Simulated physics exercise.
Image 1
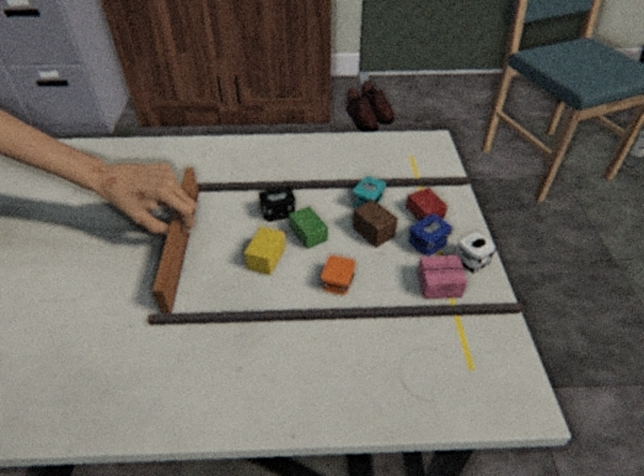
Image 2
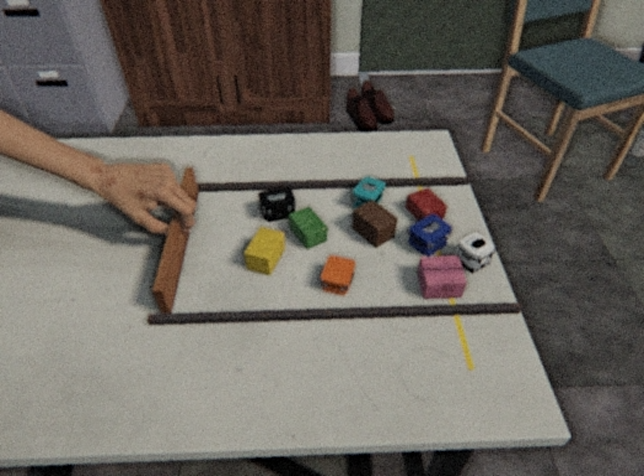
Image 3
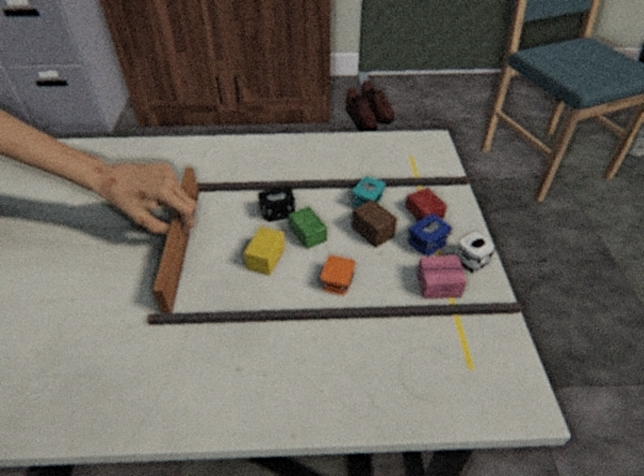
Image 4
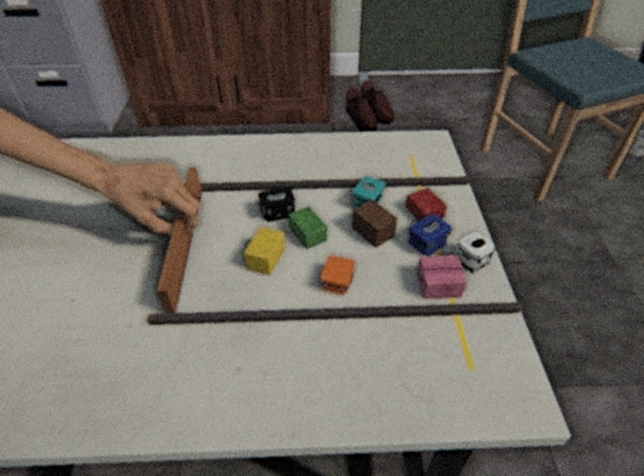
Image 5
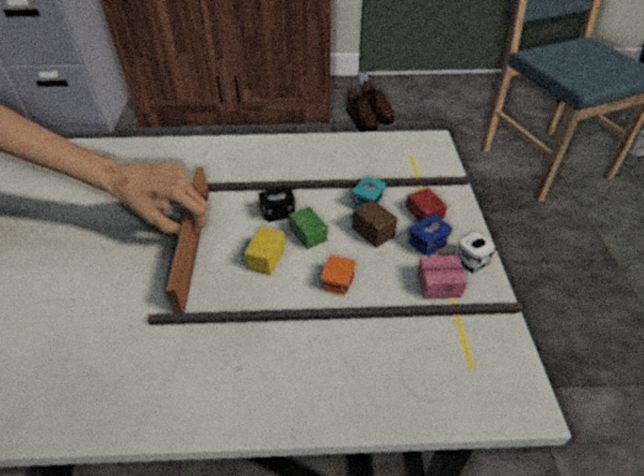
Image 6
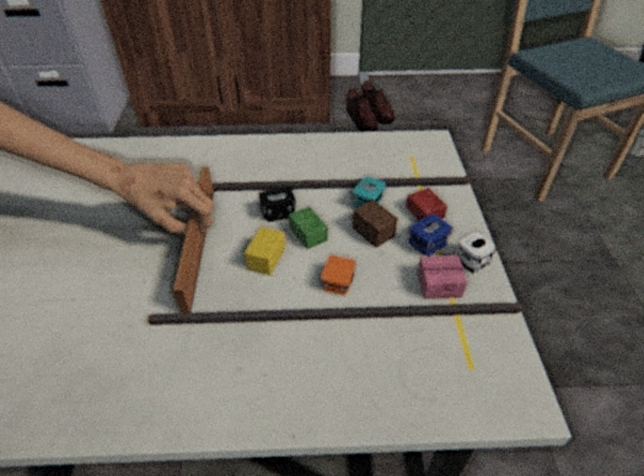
On a pale tabletop, a hand slides a wooden board slightly right between two dark rails, toward small colourful blocks lying still.
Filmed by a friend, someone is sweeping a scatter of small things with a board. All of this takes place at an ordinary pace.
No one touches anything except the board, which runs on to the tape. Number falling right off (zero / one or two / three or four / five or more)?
Drops: A single one or a pair.
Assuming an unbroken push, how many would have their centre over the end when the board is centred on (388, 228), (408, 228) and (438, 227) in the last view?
First 0, then 0, finally 2.
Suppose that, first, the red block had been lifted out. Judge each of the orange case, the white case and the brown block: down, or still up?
Orange case - safe, white case - gone, brown block - safe.
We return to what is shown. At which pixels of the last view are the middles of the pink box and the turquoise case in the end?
Going in order, first (503, 280) and next (466, 187).
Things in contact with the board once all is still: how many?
4 touch it.
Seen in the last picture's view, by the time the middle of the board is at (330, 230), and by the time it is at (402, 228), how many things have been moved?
Up to then 6, and up to the other point 10.
Soon after, none off yet; white case at rest near (475, 252); red block at rest near (426, 206); pink box at rest near (441, 277).
Then, none off yet; white case moving near (480, 252); red block moved about its own width near (468, 202); pink box moved a little near (464, 280).
At rest, the number that fall off is one or two; fallen, red block and white case.
